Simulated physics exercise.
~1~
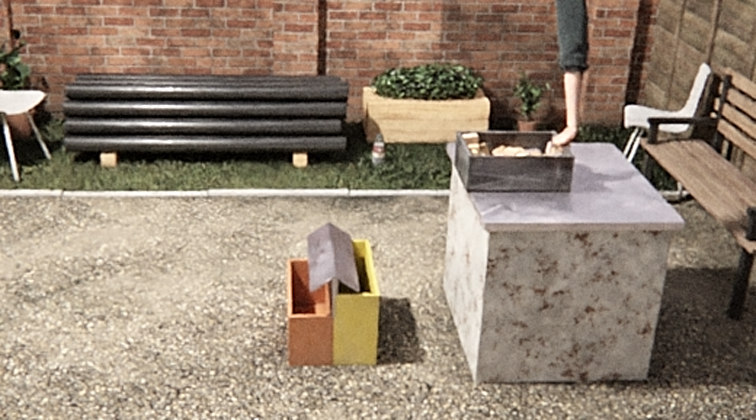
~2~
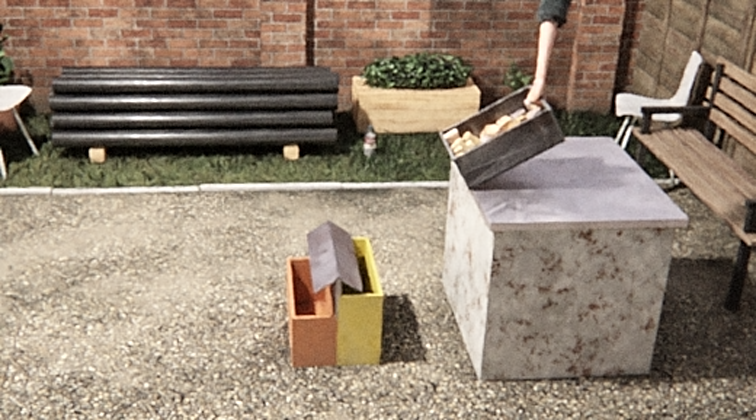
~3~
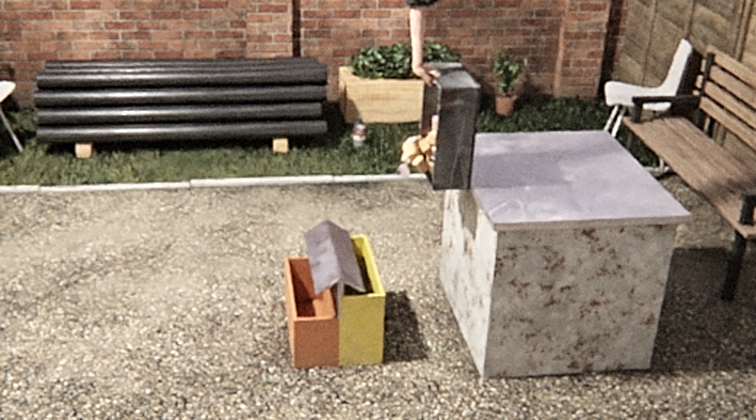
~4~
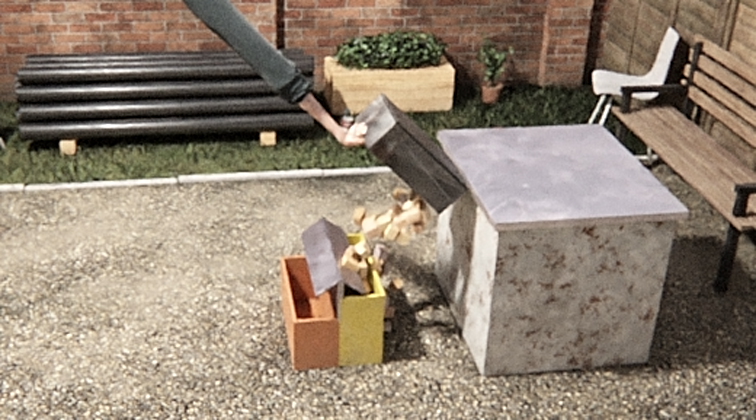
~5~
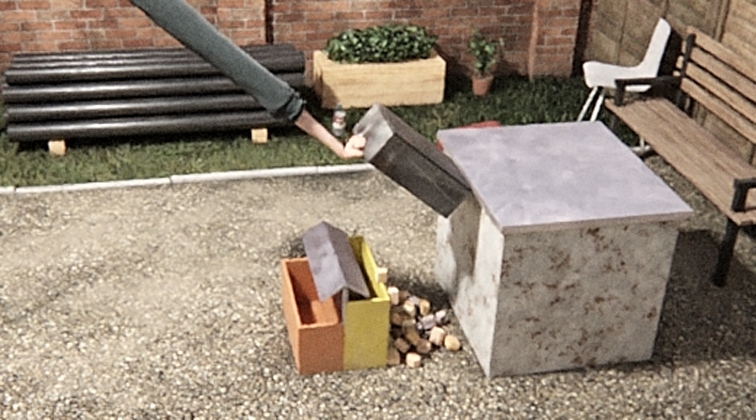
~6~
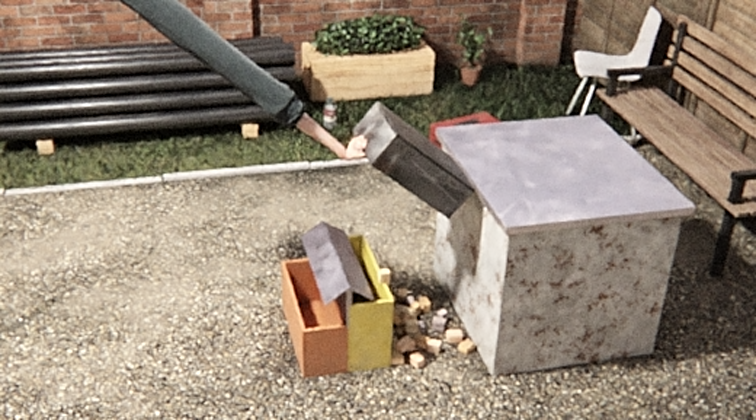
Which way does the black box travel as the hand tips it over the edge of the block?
The black box moves to the left as the hand tips it over the edge.
